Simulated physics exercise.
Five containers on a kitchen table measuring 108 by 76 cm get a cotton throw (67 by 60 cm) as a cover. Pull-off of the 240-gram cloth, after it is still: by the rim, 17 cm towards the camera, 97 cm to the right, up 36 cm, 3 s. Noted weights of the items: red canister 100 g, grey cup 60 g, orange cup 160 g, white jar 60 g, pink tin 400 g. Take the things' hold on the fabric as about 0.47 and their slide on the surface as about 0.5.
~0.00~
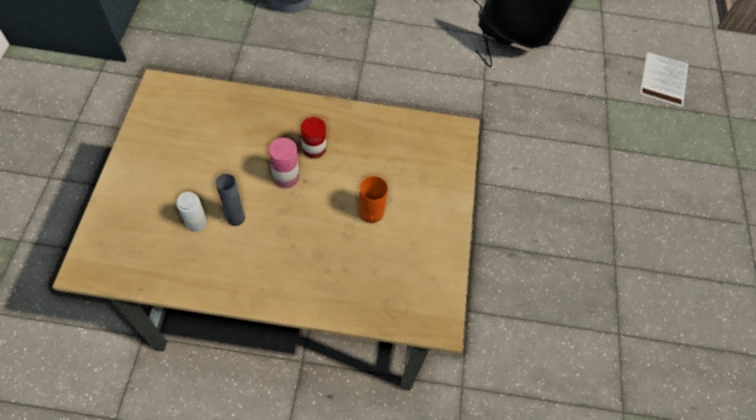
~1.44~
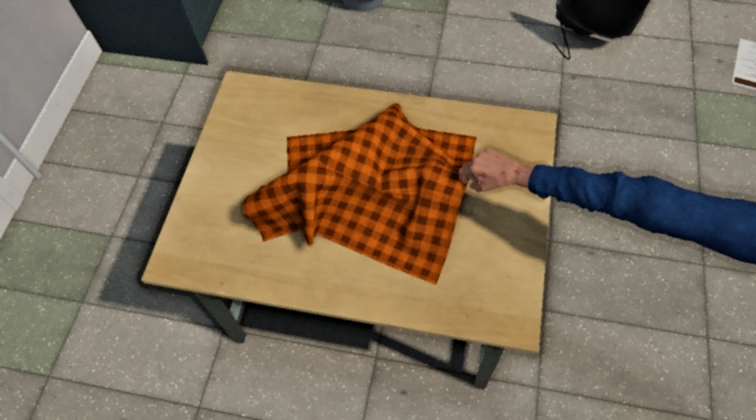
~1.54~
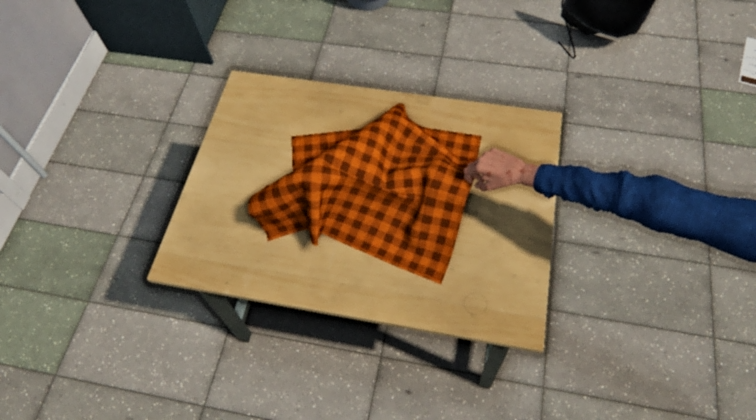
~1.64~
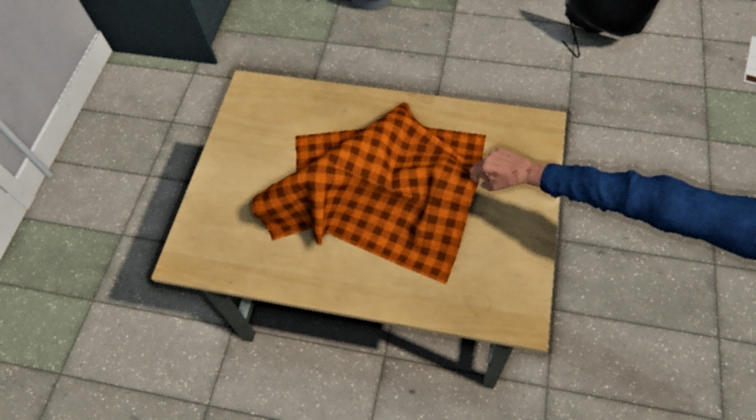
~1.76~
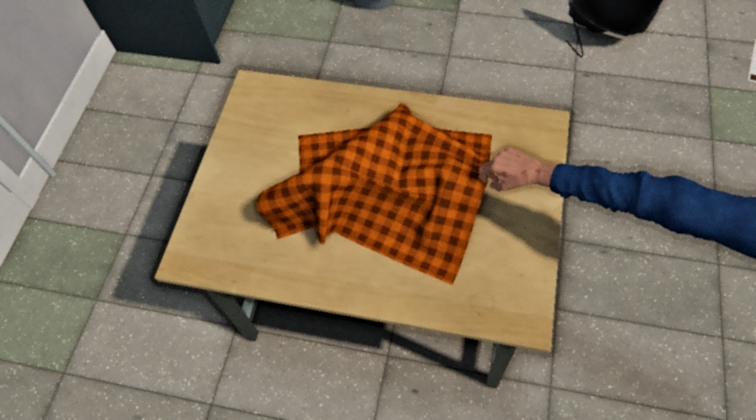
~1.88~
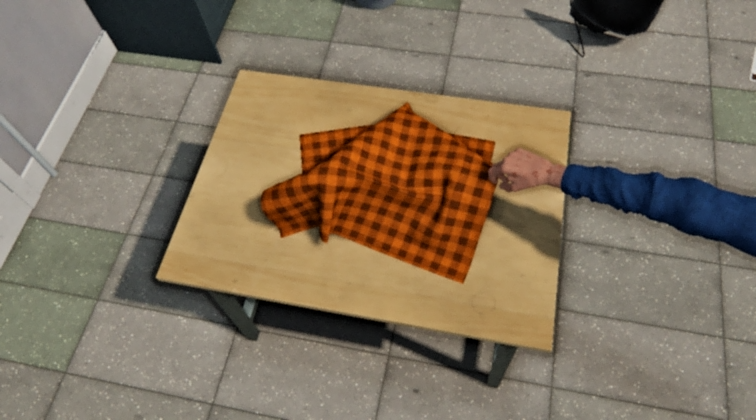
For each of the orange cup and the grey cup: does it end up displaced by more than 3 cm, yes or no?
Orange cup - yes, grey cup - yes.
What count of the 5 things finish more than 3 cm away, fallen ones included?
Tally: 3.
By 2.5 s, middle of the cotton throw at (462, 172); grey cup on its side, 13 cm off its start, orange cup on its side, 10 cm off its start, red canister on its side, 10 cm off its start.
By 3.2 s, middle of the cotton throw at (609, 215); orange cup on its side, 14 cm off its start, grey cup on its side, 14 cm off its start, red canister on its side, 16 cm off its start.
By 3.9 s, middle of the cotton throw at a place out of view; orange cup on its side, 32 cm off its start at (551, 271), grey cup on its side, 15 cm off its start at (369, 184), red canister on its side, 29 cm off its start at (497, 151).
By 4.5 s, middle of the cotton throw at a place out of view; orange cup over the edge, grey cup on its side, 15 cm off its start, red canister on its side, 39 cm off its start.
By 5.3 s, middle of the cotton throw at a place out of view; orange cup over the edge, grey cup on its side, 15 cm off its start at (369, 183), red canister on its side, 49 cm off its start at (569, 142), pink tin 1 cm off its start at (372, 141).
